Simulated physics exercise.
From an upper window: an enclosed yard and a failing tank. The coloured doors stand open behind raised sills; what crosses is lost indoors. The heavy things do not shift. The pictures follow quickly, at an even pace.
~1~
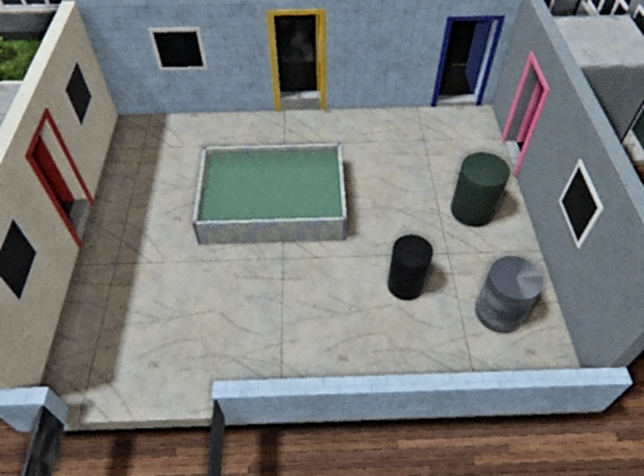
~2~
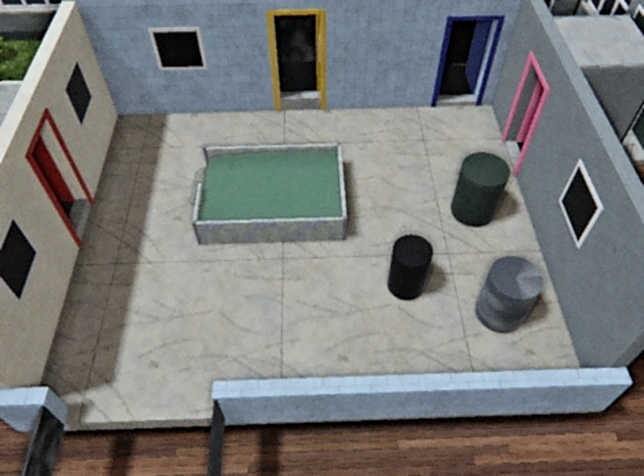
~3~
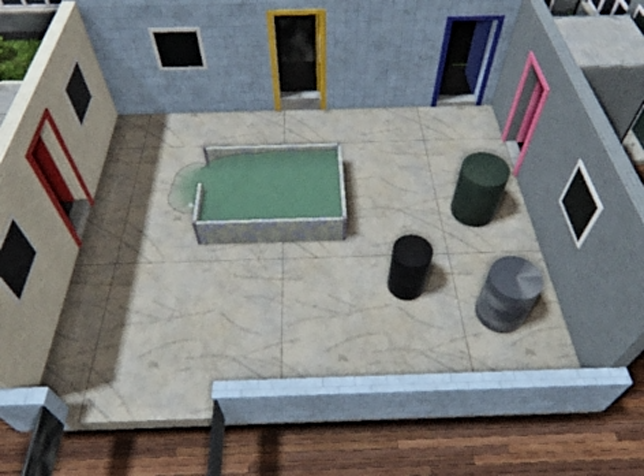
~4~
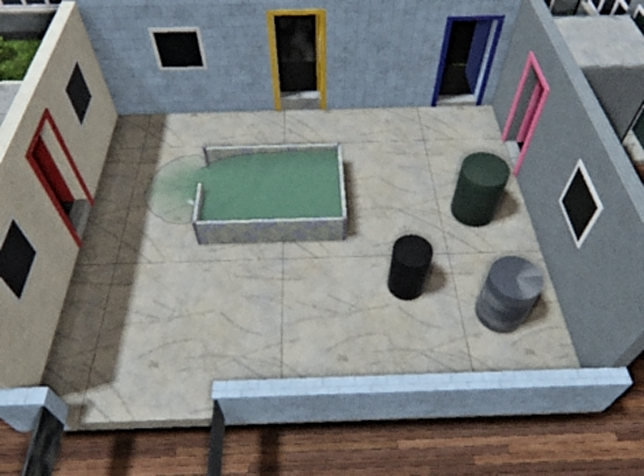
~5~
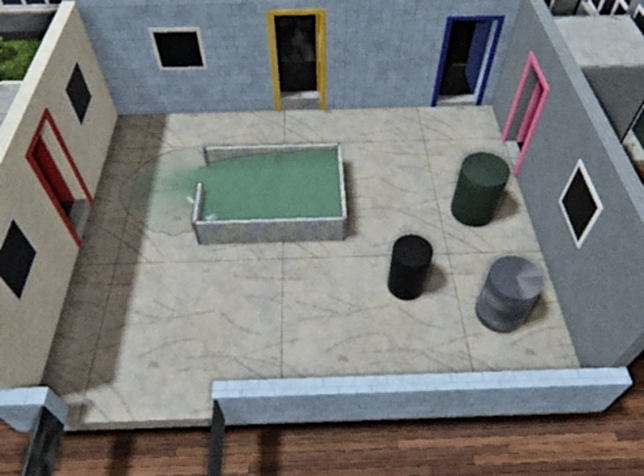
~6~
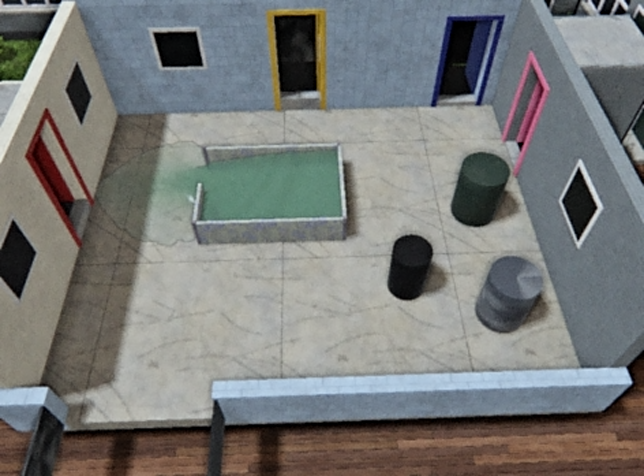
In an enclosed yard, green water pours from a tank's left side and spreads leftward across the floor.
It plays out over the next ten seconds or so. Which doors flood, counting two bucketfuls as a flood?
The blue door stays under that; the red door stays under that; the yellow door stays under that; the pink door stays under that.
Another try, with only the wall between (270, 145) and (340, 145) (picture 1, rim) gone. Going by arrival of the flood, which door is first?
That is the yellow one.
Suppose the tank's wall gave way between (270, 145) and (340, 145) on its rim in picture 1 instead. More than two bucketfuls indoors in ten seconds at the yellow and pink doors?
My reading: The yellow door takes less; the pink door lets more in.
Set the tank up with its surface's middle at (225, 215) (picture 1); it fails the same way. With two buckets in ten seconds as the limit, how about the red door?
Then: Red lets more in.
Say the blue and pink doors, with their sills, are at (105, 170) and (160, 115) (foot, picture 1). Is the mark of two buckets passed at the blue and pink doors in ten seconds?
One by one: The blue one is over, the pink one floods.
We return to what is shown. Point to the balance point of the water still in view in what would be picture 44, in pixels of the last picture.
Close to (217, 196).
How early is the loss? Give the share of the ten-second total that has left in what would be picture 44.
Close to 40 %.
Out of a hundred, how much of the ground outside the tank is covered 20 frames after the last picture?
Near 25 in a hundred.
A moment on, water covers 10 % of the floor; the blue door not reached, the red door wet at the sill, nothing in, the yellow door not reached, the pink door not reached.
Next, water covers 15 % of the floor; the blue door not reached, the red door wet at the sill, nothing in, the yellow door not reached, the pink door not reached.
Then, water covers 25 % of the floor; the blue door not reached, the red door wet at the sill, nothing in, the yellow door not reached, the pink door not reached.
Later, water covers 50 % of the floor; the blue door not reached, the red door wet at the sill, nothing in, the yellow door wet at the sill, nothing in, the pink door not reached.
In the end, water covers 65 % of the floor; the blue door wet at the sill, nothing in, the red door wet at the sill, nothing in, the yellow door wet at the sill, nothing in, the pink door under two buckets in.
